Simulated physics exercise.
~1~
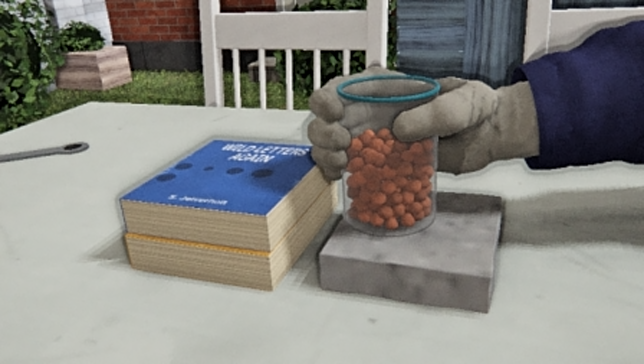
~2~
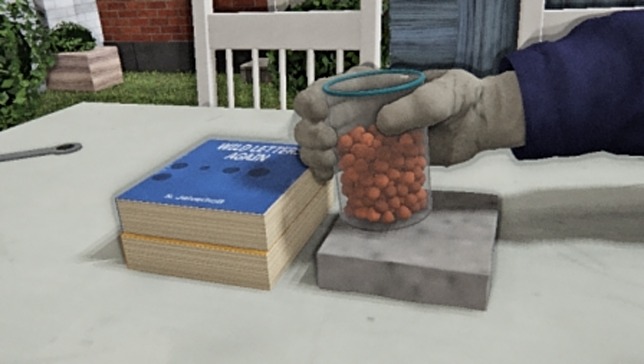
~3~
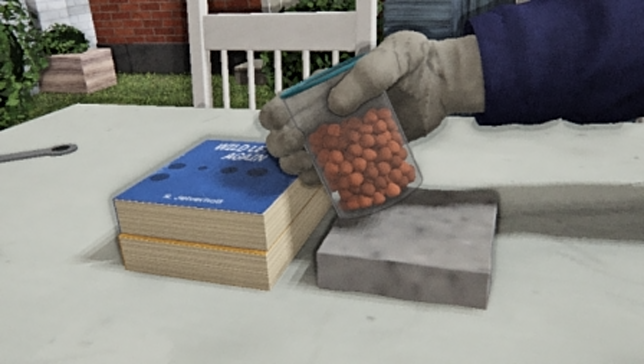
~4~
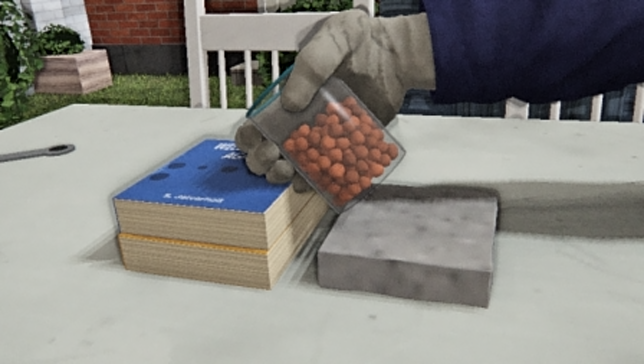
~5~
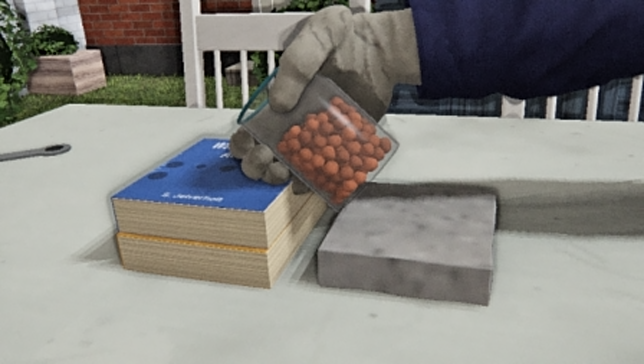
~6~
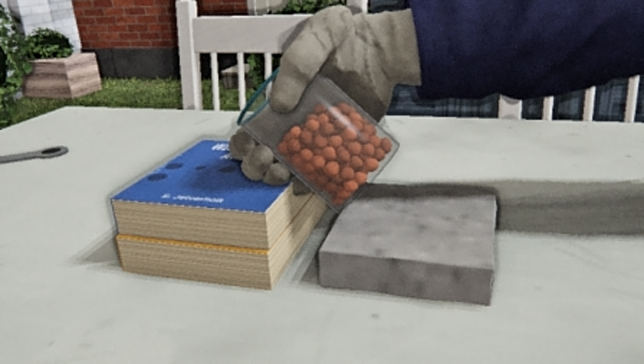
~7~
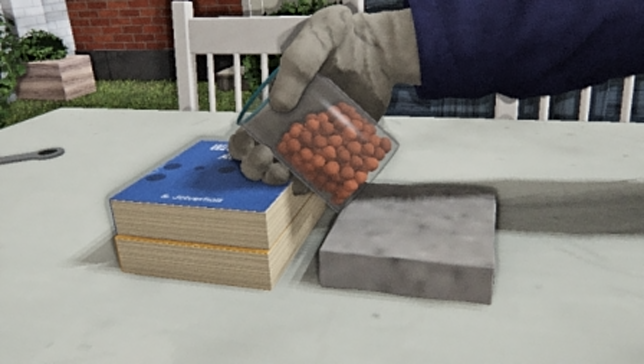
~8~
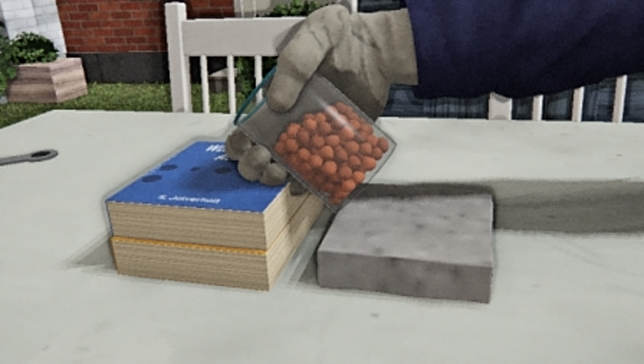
A gloved hand in a dark blue sleeve grips a clear glass of small orange-red balls above a grey stone block, seen from slightly above a pale outdoor table. Left of the block sits a pile of thick books with a blue cover on top, with a wrench at the far left and a white chair, brick wall and greenery behind. The hand lifts the glass slightly, moves it left and tips it toward the books. Its side comes to rest against the pile's edge, and the hand holds it there, steeply tilted, with every ball still inside as the view drifts slightly.
